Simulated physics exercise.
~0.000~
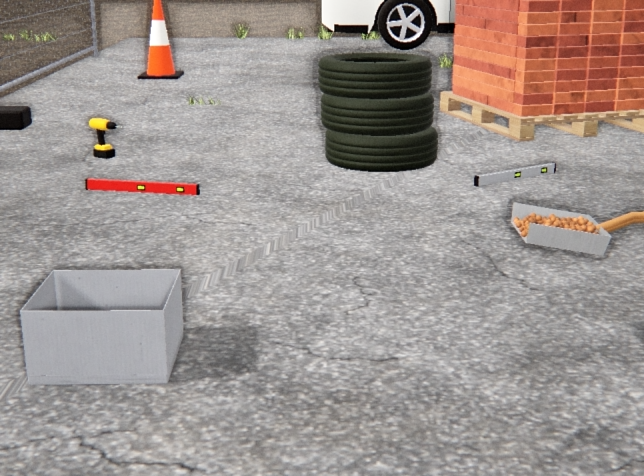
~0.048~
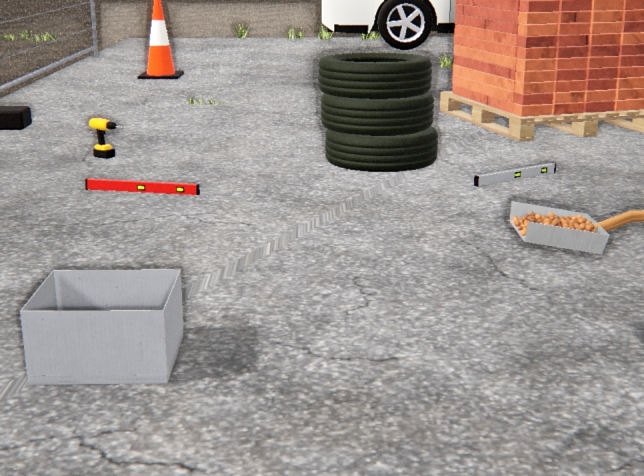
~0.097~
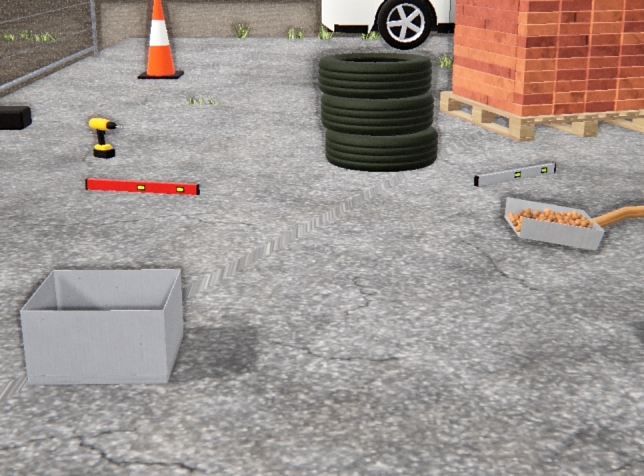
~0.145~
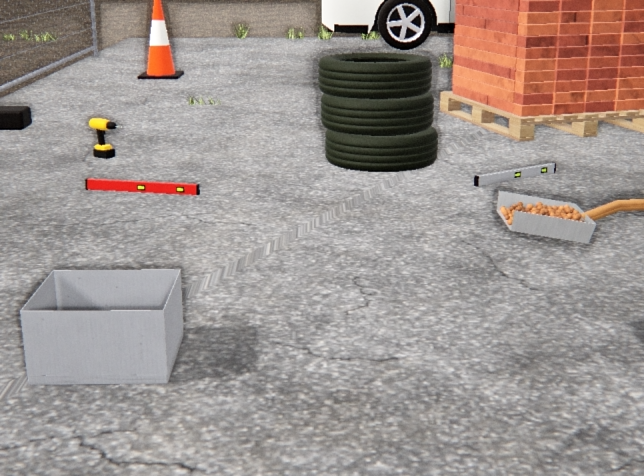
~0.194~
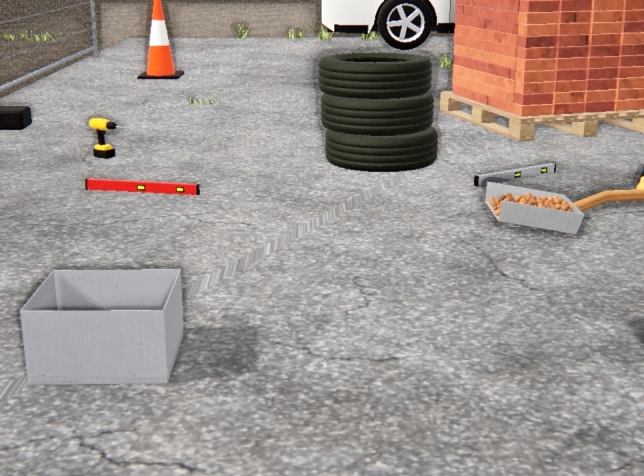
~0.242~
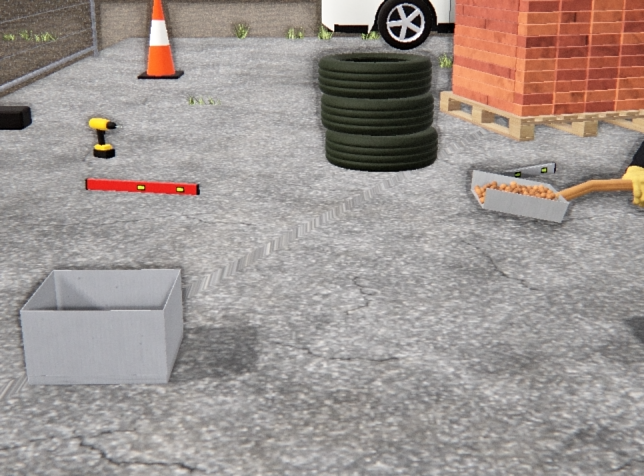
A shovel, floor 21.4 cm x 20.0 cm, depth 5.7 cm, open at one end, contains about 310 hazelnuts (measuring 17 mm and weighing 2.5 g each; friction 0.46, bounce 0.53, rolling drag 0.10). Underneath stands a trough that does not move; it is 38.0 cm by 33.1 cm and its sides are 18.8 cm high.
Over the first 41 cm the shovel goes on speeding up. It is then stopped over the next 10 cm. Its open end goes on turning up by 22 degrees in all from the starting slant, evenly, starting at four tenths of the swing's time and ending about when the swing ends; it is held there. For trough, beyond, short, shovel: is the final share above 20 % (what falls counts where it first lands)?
My prediction: Trough: Not greater than a fifth; beyond: Not greater than a fifth; short: Greater than a fifth; shovel: Greater than a fifth.
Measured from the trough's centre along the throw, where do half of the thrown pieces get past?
About 30 centimetres before it, short of the middle.
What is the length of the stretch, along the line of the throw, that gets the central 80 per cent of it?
That stretch is some 40 centimetres.
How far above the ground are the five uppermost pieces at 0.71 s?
70 cm.
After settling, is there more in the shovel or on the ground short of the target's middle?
More ends on the ground short of the target's middle.
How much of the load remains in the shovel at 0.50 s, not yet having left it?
About 75 %.
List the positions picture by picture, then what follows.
In the first frame, shovel at (570, 232); tilt 10 degrees; moved 0.0 cm; low side right; open edge at (516, 232); middle of the load at (561, 223); trough at (105, 289).
In the second frame, shovel at (568, 230); tilt 10 degrees; moved 0.6 cm; low side right; open edge at (515, 230); middle of the load at (559, 222).
In the third frame, shovel at (563, 226); tilt 10 degrees; moved 2.5 cm; low side right; open edge at (510, 226); middle of the load at (555, 218).
In the fourth frame, shovel at (555, 219); tilt 10 degrees; moved 5.6 cm; low side right; open edge at (502, 220); middle of the load at (546, 211).
In the fifth frame, shovel at (543, 209); tilt 10 degrees; moved 10.0 cm; low side right; open edge at (490, 210); middle of the load at (535, 202).
In the sixth frame, shovel at (527, 198); tilt 11 degrees; moved 15.5 cm; low side right; open edge at (475, 198); middle of the load at (520, 190); trough at (105, 289). It turns about 90 degrees a second.
After 0.38 s, tilt 21 degrees; shovel 100 %; middle of all pieces near (459, 157).
After 0.50 s, tilt 31 degrees; shovel 75 %, in the air 25 %; middle of all pieces near (396, 122).
After 0.61 s, tilt 33 degrees; shovel 35 %, in the air 65 %; middle of all pieces near (361, 114).
After 0.71 s, tilt 33 degrees; shovel 35 %, in the air 65 %; middle of all pieces near (337, 135).
At rest (2.1 s), trough 5 %, beyond 0 %, short 60 %, shovel 35 %.
